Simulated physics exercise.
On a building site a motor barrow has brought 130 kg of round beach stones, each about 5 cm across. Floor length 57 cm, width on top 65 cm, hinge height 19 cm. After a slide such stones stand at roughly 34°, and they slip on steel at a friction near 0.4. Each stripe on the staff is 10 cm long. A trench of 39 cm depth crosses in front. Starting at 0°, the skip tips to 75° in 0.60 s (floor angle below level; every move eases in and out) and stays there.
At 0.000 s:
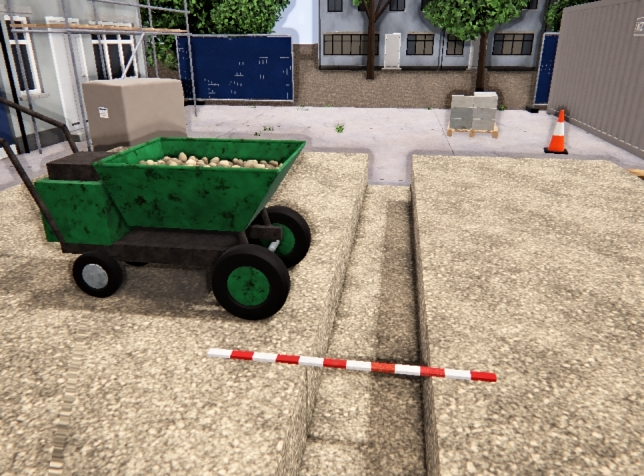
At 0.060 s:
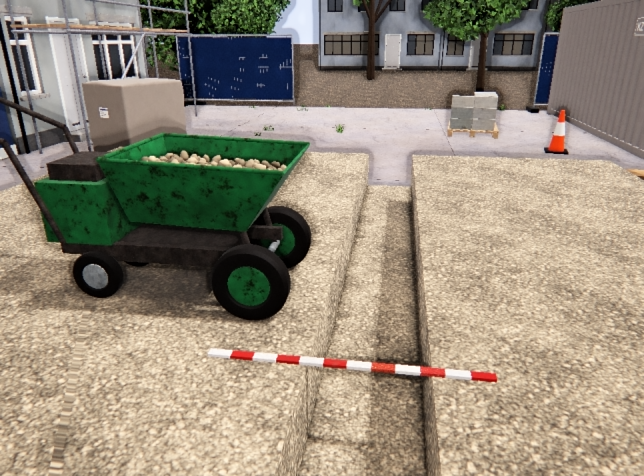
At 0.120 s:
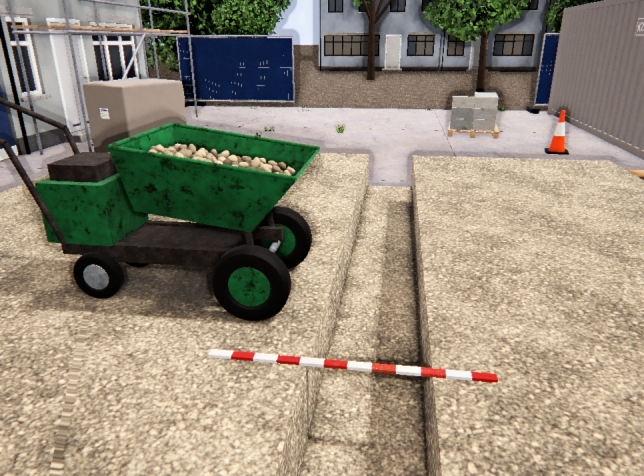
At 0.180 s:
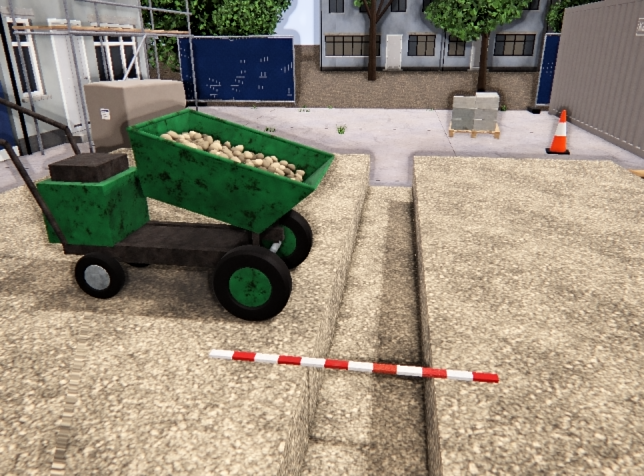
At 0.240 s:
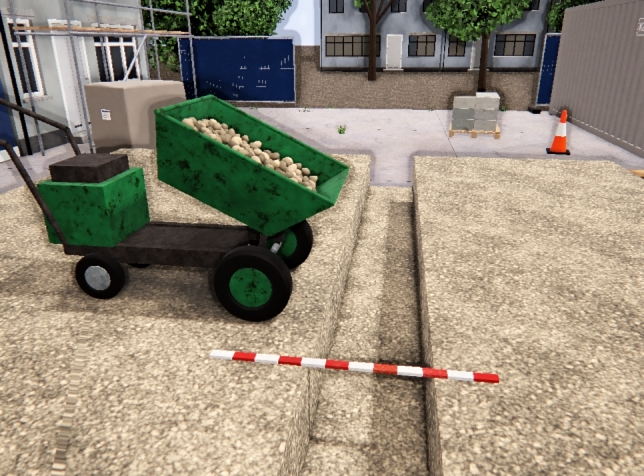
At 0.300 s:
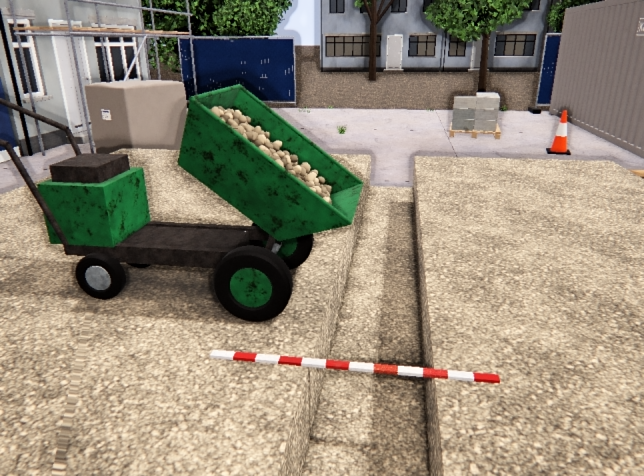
On a building site, a small green motor barrow loaded with round stones stood beside a trench, and its skip slowly tilted forward to the right, steeper and steeper, with the stones still inside.
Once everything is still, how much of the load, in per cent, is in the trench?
Roughly 51 per cent ends in the trench.
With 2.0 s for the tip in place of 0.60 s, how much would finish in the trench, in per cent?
It would be near 80 per cent.
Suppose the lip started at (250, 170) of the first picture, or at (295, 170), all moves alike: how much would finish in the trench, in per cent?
Near 80 per cent from the first place, 35 from the second.
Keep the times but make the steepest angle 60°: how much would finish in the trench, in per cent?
Then about 35 per cent.
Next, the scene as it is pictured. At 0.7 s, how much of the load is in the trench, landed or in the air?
About 25 per cent by then.
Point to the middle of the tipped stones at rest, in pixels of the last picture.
Around (421, 341).
After 0.4 s the floor is at 63°; 100 % in the skip; the foremost stones are at (363, 248).
After 0.7 s the floor is at 75°; 63 % in the skip, 27 % in the trench, 10 % past the trench; the foremost stones are at (458, 310).
After 1.0 s the floor is at 75°; 10 % in the skip, 41 % in the trench, 49 % past the trench; the foremost stones are past the picture's edge.
After 3.0 s the floor is at 75°; 0 % in the skip, 51 % in the trench, 49 % past the trench; the foremost stones are past the picture's edge.
